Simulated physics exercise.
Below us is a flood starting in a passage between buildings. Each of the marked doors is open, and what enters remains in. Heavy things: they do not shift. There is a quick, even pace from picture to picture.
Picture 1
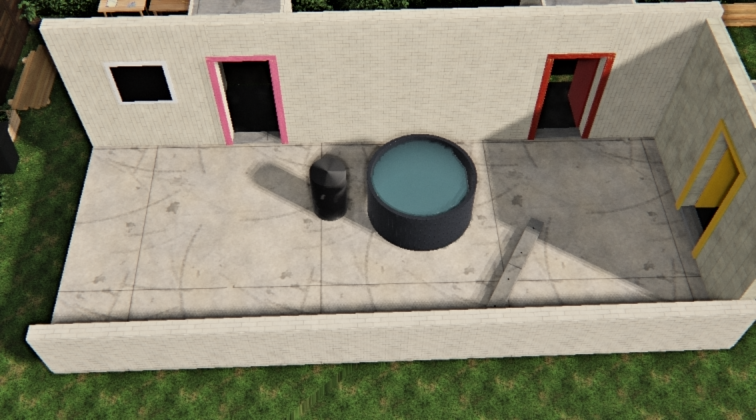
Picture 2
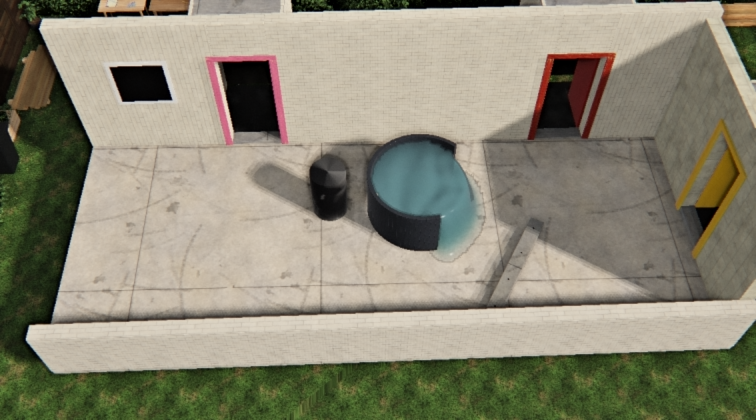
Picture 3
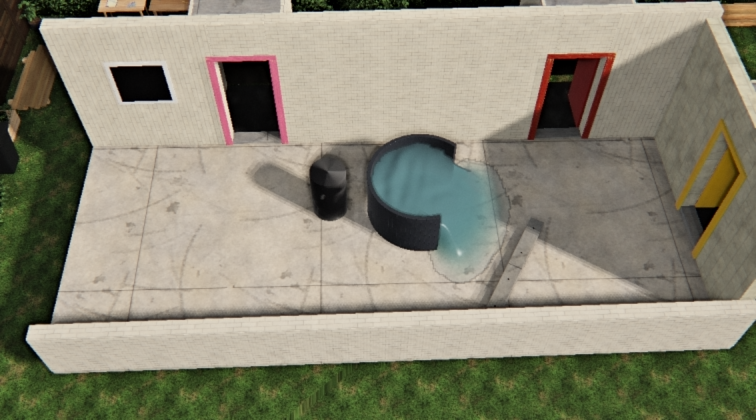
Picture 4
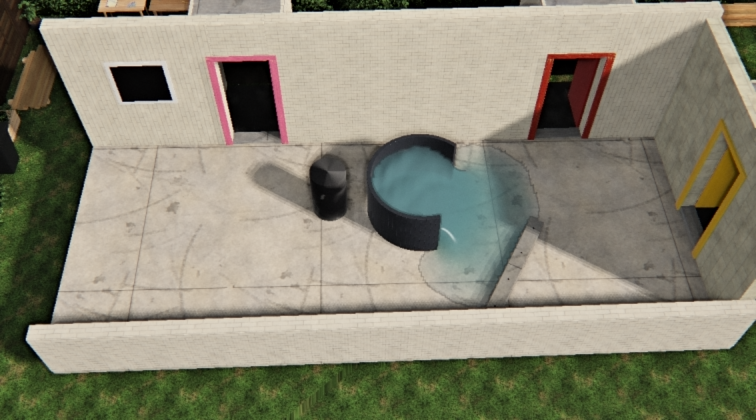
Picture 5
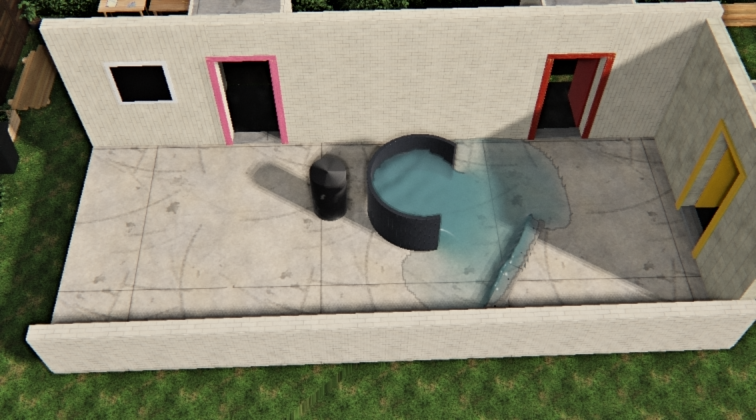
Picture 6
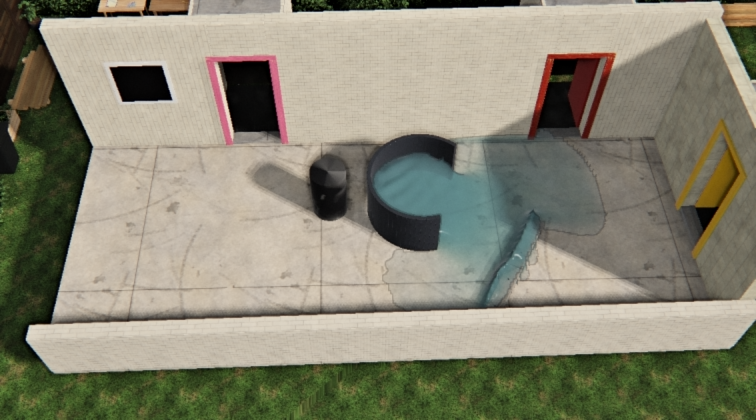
At first, a round dark pool of still blue water stands whole in a walled yard, beside a black bin. Its right side opens and water pours out across the paving, reaching the low slanted barrier, then washing along and over it while spreading rightward past the red doorway.
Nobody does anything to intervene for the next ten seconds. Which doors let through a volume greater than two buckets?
Checking each one: The red door lets through more; the yellow door lets through more; the pink door lets through less or just two.
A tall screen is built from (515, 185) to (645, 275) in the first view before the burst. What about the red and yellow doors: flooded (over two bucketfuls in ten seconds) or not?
Note: Red door exceeds threshold; yellow door remains below threshold.
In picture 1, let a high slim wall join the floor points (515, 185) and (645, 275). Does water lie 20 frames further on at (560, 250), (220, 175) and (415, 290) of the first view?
Reading the points as listed, I get deluged, then left untouched, then deluged.
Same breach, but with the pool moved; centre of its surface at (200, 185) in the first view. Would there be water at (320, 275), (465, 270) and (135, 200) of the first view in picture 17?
Point by point: Swamped; swamped; still bare.
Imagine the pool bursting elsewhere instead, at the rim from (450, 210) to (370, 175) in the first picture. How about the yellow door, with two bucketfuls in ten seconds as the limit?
Then yellow ends up below.
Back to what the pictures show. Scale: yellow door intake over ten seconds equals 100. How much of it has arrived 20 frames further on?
That share would be near 75 %.
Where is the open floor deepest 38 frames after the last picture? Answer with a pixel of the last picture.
I would choose the pixel (508, 332).
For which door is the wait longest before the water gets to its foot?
I'd say the pink one.
A moment on, water covers 35 % of the floor; the red door under two buckets in, the yellow door under two buckets in, the pink door not reached.
Next, water covers 50 % of the floor; the red door over two buckets in, the yellow door over two buckets in, the pink door not reached.
Then, water covers 55 % of the floor; the red door over two buckets in, the yellow door over two buckets in, the pink door not reached.
Later, water covers 75 % of the floor; the red door far over two buckets in, the yellow door over two buckets in, the pink door not reached.
In the end, water covers 75 % of the floor; the red door far over two buckets in, the yellow door over two buckets in, the pink door wet at the sill, nothing in.
